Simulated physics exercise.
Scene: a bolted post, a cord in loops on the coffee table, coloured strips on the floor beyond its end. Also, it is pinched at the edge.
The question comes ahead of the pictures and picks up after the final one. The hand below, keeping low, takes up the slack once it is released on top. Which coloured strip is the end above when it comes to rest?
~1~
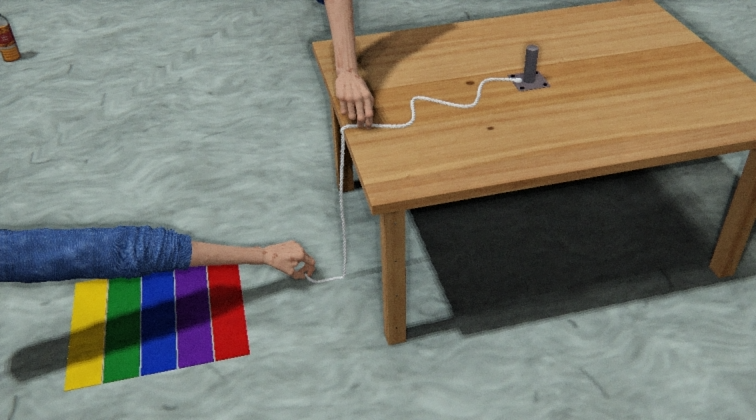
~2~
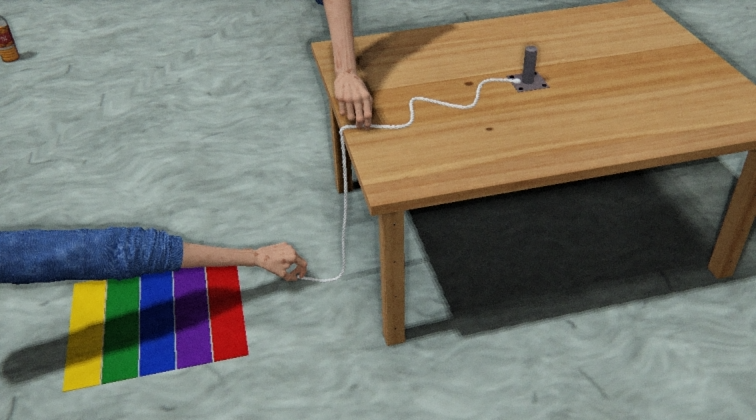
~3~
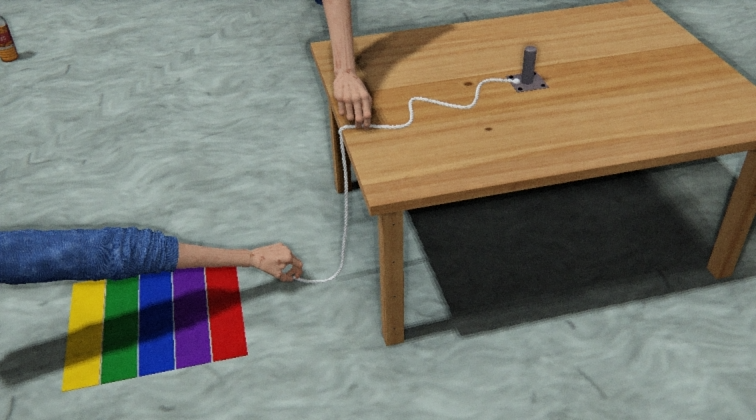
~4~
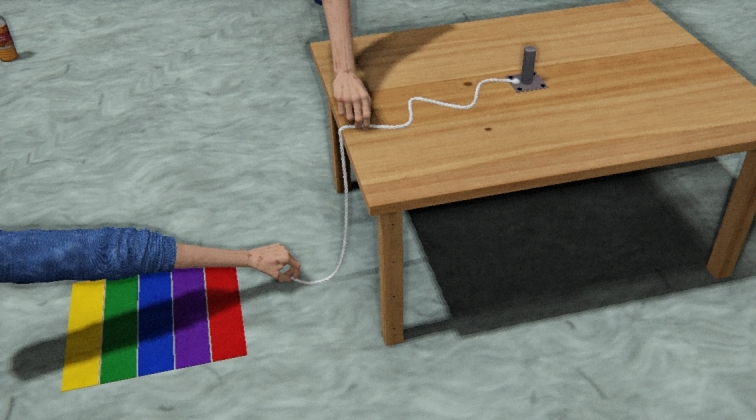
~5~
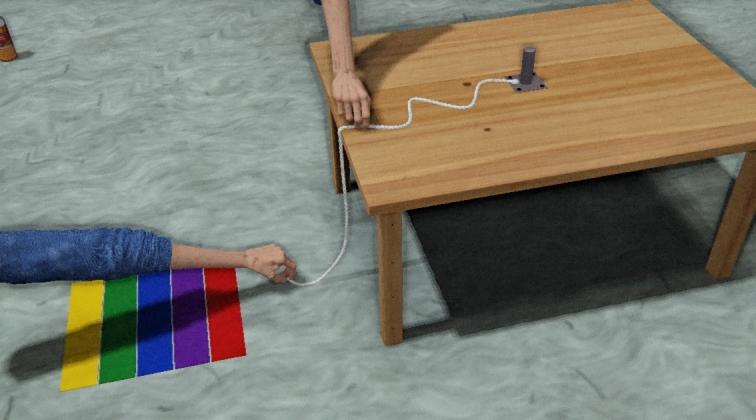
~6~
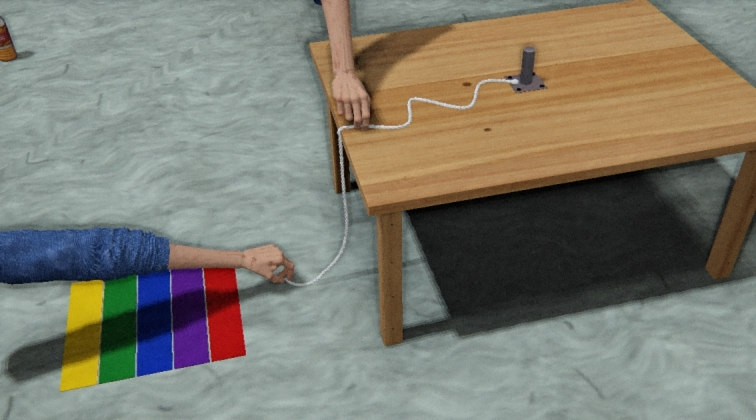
The green one.
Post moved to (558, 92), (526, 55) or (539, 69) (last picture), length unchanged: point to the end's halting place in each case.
Try 1 about (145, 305), try 2 about (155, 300), try 3 about (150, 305).
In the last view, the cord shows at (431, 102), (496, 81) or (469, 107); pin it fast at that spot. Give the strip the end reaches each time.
Blue; green; blue.
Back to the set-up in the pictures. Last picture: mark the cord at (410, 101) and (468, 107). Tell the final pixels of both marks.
You'll find the first mark at (380, 115) and the second mark at (438, 102).
Soon after, end near (168, 300); over blue.
After that, end near (136, 306); over blue.
At the stop, end near (116, 309); over green. It gets as far as the green strip.
